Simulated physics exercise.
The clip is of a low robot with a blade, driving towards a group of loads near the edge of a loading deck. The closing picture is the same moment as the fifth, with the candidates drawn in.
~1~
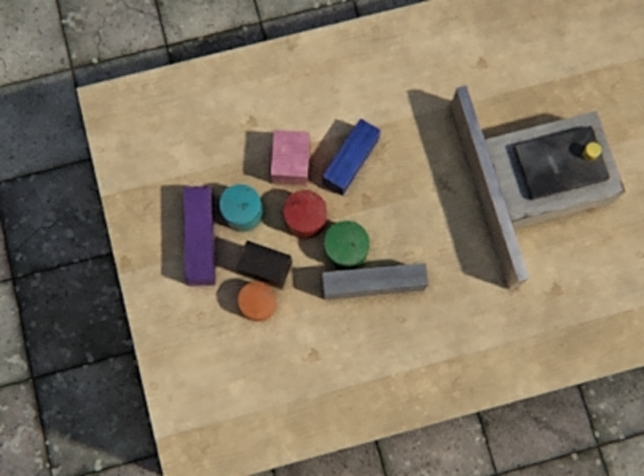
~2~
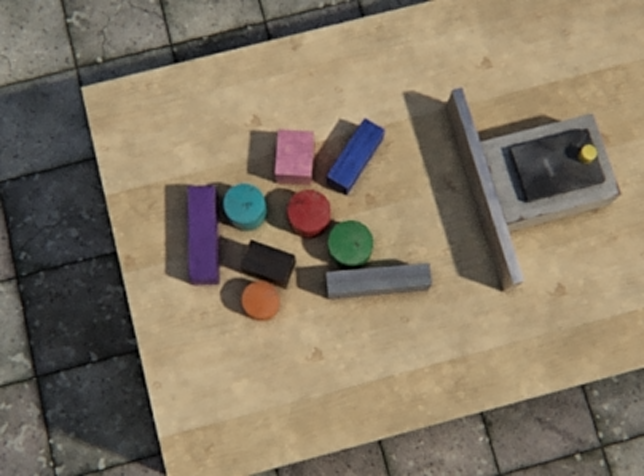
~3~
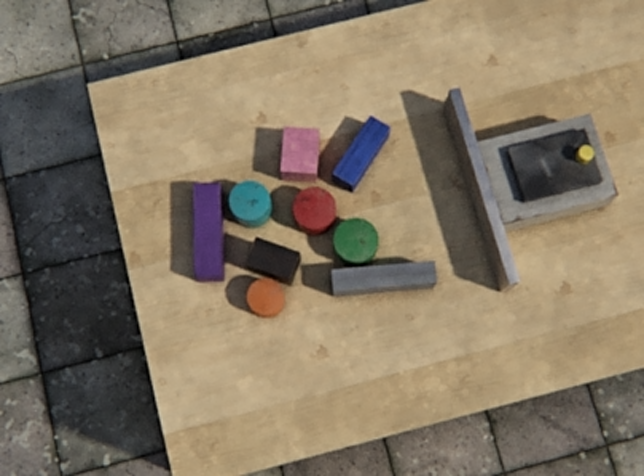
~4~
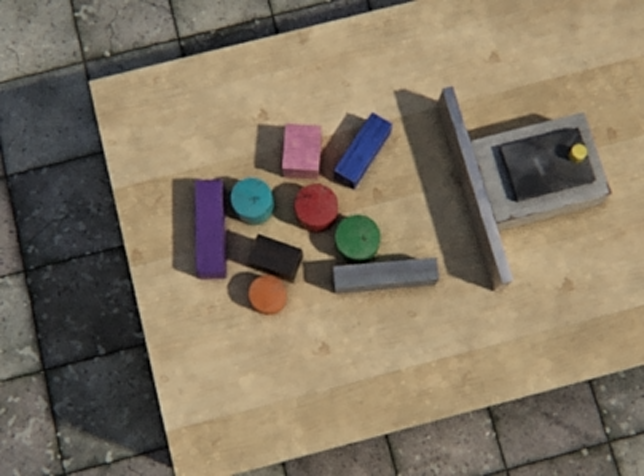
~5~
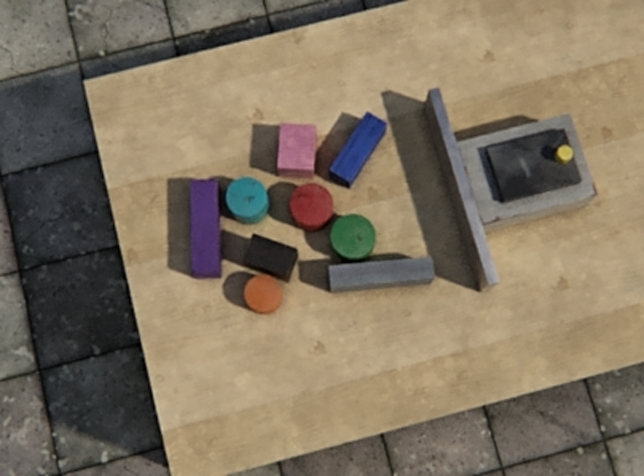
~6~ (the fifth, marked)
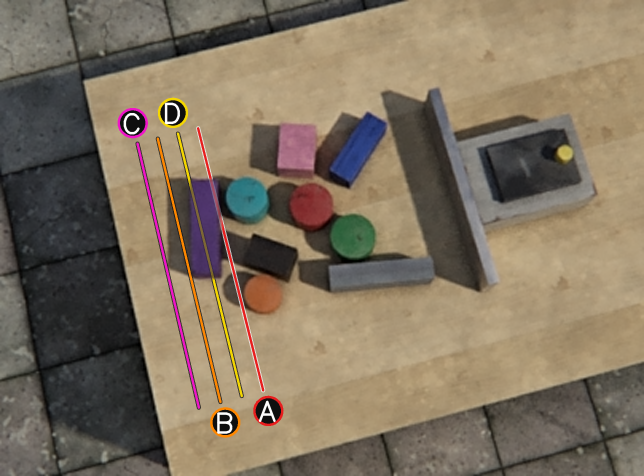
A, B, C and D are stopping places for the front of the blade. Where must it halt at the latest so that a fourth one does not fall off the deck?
As far as mark B.
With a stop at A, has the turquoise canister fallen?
No.
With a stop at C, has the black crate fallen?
By then, yes.
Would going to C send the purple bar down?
Yes.
On the marked copy, A at (230, 255); B at (188, 266); C at (167, 272); D at (209, 261).
Taking B. A third of the way, robot (430, 192); orange canister (255, 297); pink crate (294, 153).
Two thirds of the way, robot (330, 218); orange canister (176, 309); purple bar (175, 232).
When it is over, robot (253, 238); purple bar over the edge; orange canister over the edge; two fallen.
As for the rest, A is within the limit but short; C drops six; D is within the limit but short.
